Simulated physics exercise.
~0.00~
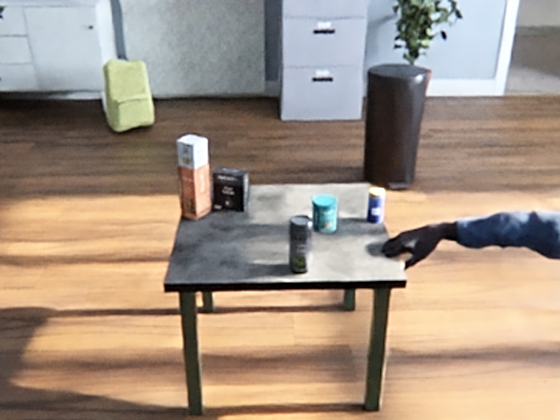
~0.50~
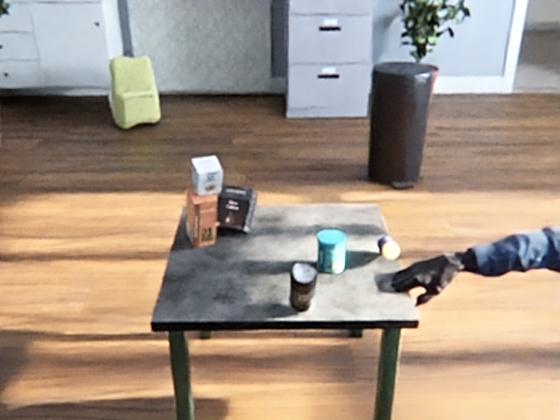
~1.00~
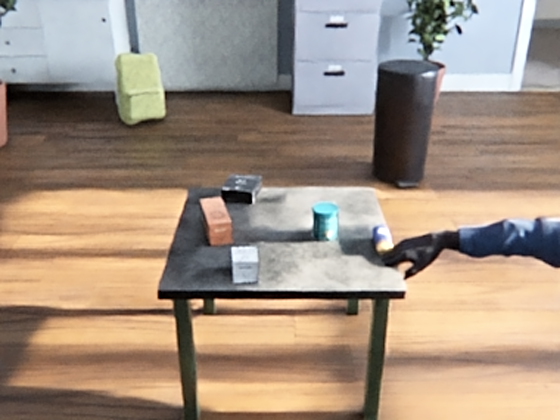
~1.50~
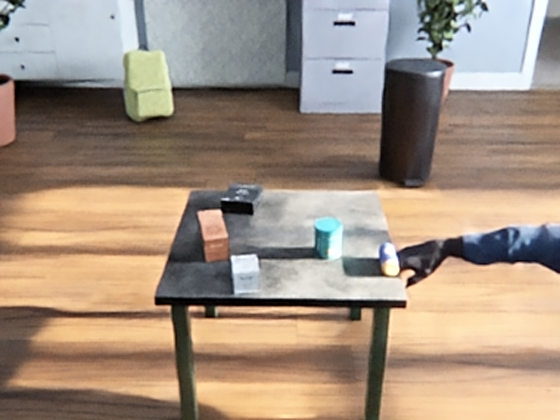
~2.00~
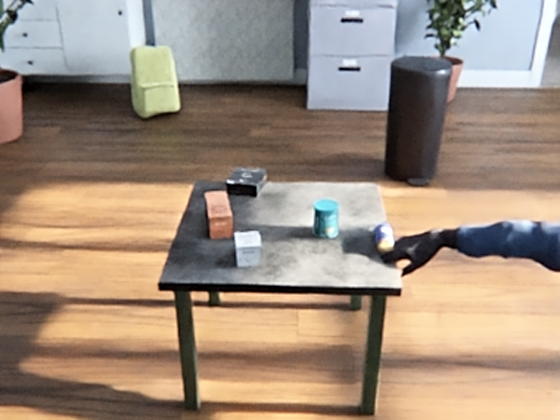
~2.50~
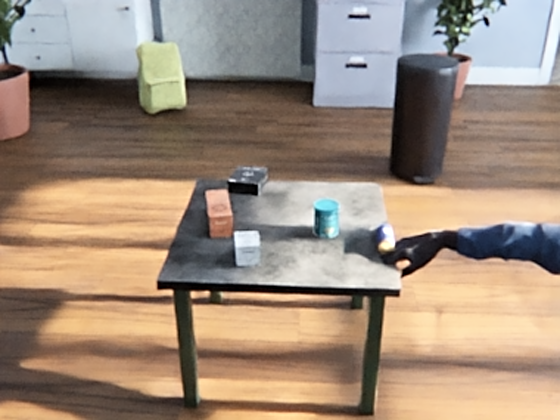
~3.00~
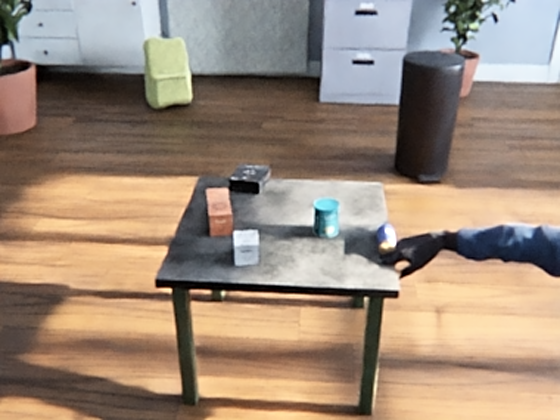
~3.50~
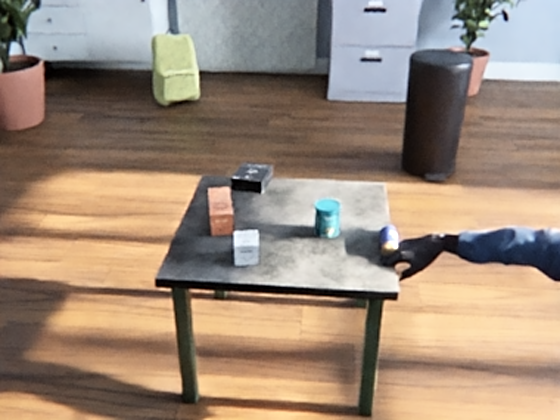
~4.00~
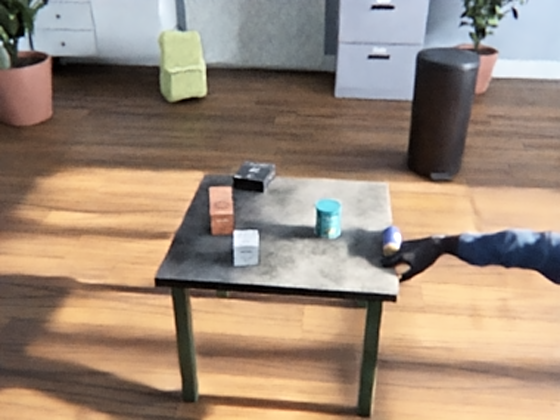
Small table jolting at a person's hand, stacked cartons and black packet toppling, grey can disappearing, turquoise tin left standing.
